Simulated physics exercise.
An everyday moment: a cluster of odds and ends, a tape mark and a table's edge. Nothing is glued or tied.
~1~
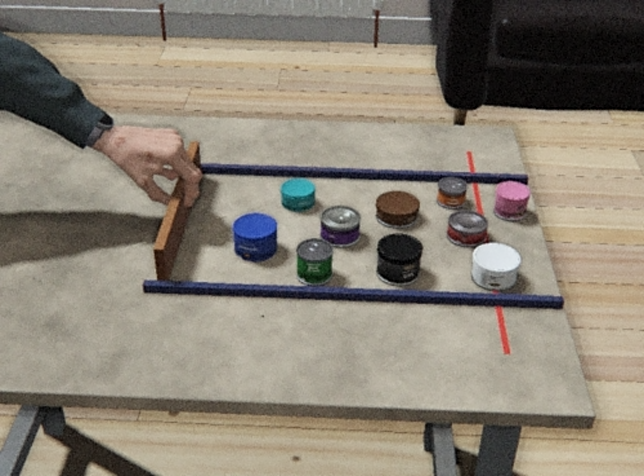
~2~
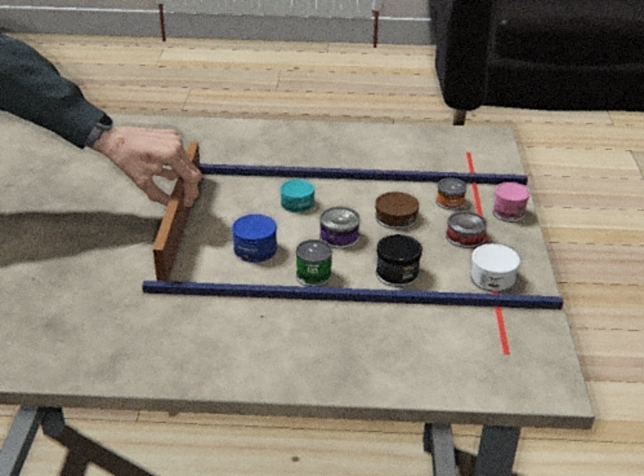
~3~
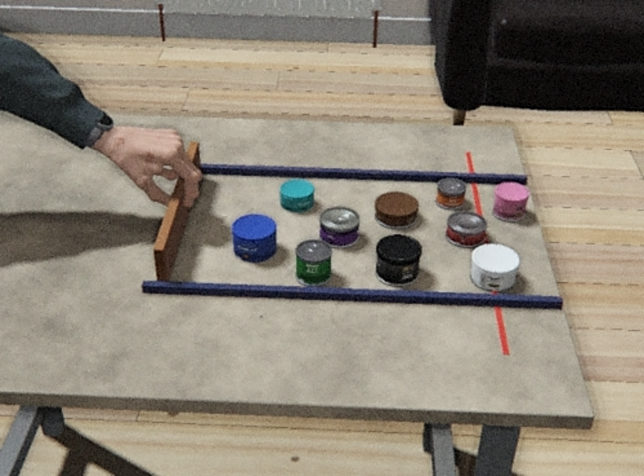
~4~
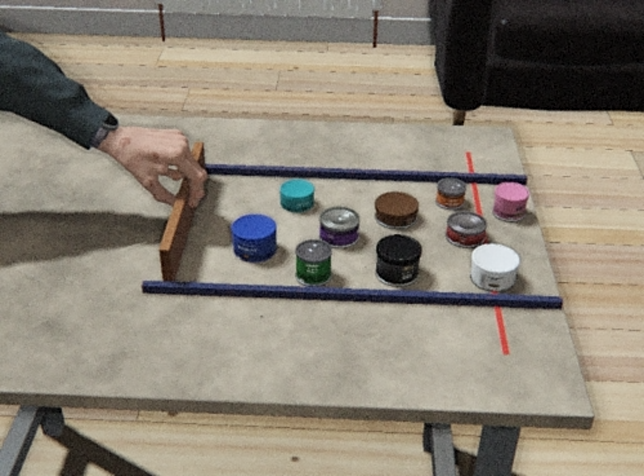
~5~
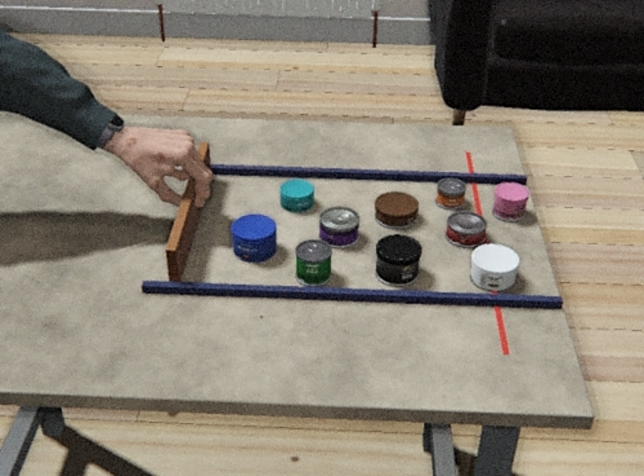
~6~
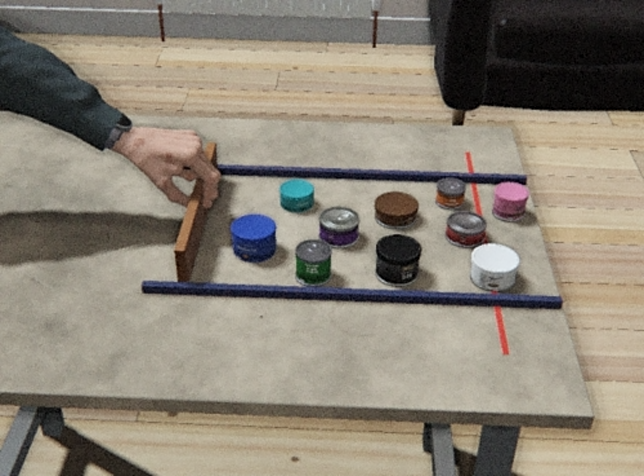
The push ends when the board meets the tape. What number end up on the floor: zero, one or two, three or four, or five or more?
Here the number that fall off is one or two.
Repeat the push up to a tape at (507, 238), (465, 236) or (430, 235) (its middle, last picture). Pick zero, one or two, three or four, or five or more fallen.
The falls would be more than four; just one or two; none.
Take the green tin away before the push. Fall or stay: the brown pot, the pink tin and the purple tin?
The brown pot does not fall; the pink tin drops off; the purple tin survives.
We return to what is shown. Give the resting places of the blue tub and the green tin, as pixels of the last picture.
About (512, 249), and the other about (513, 274).
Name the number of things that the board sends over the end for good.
It comes to 2.
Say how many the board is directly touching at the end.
5 of them.
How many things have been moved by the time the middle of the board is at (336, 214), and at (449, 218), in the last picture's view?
First 4, then 10.
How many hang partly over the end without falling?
That would be 3.
A little later, none off yet; pink tin at rest near (510, 202); white tin at rest near (494, 268); red tin at rest near (466, 229).
Next, none off yet; pink tin moving near (516, 202); white tin shifted about its own width near (539, 269); red tin shifted about its own width near (490, 237).
When it is over, the number that fall off is one or two; down, white tin and pink tin.
